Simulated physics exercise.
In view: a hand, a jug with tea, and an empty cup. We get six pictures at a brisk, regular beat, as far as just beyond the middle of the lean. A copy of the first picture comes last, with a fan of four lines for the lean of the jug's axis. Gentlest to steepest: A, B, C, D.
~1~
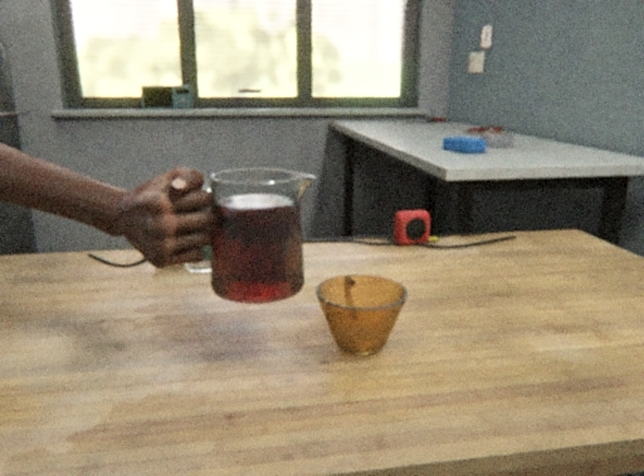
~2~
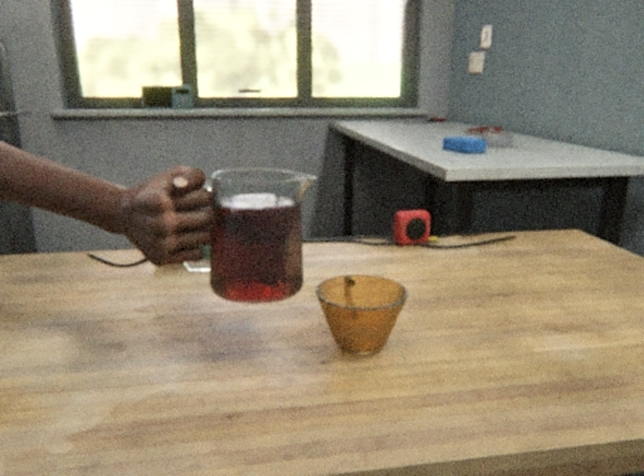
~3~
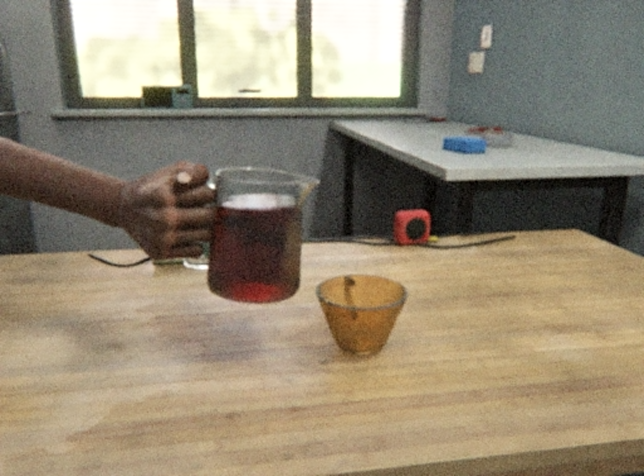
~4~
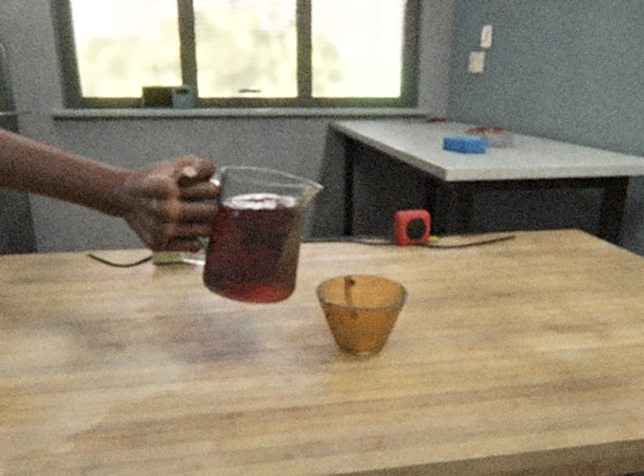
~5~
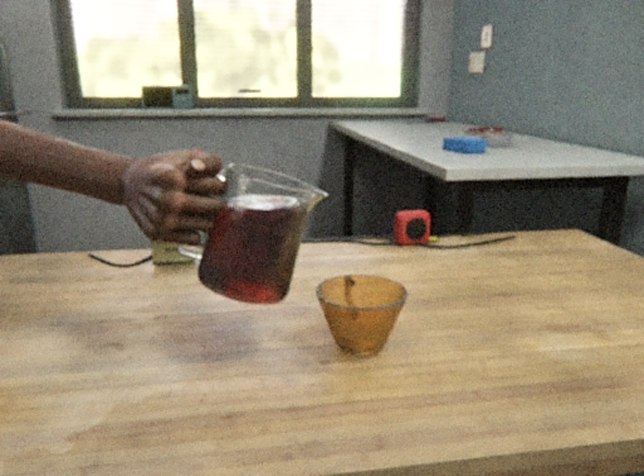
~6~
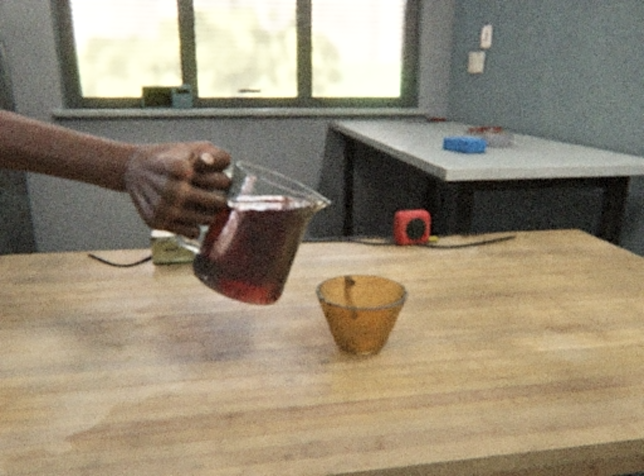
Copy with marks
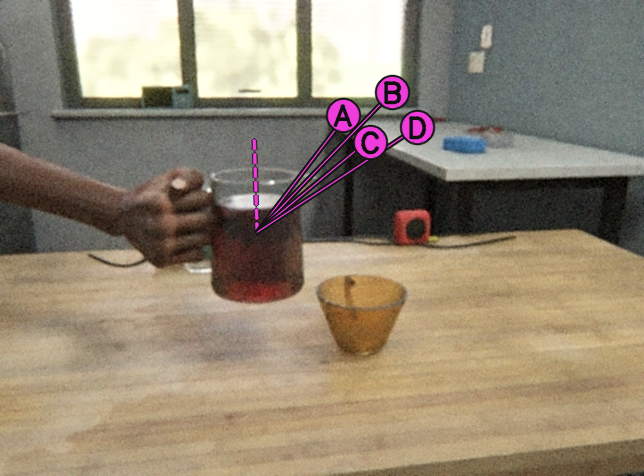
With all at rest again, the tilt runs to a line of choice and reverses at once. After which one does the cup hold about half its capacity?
D is best.
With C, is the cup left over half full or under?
Under half.
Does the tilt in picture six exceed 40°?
No.
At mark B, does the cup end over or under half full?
Under half.
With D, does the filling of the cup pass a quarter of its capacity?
Yes, it does.
On the marked copy, A at (334, 130); B at (380, 104); C at (355, 151); D at (403, 136).
If A is chosen, the cup ends with about 10 % of what it can hold.
If B is chosen, the cup ends with about 21 % of what it can hold.
If C is chosen, the cup ends with about 35 % of what it can hold.
If D is chosen, the cup ends with about 53 % of what it can hold.
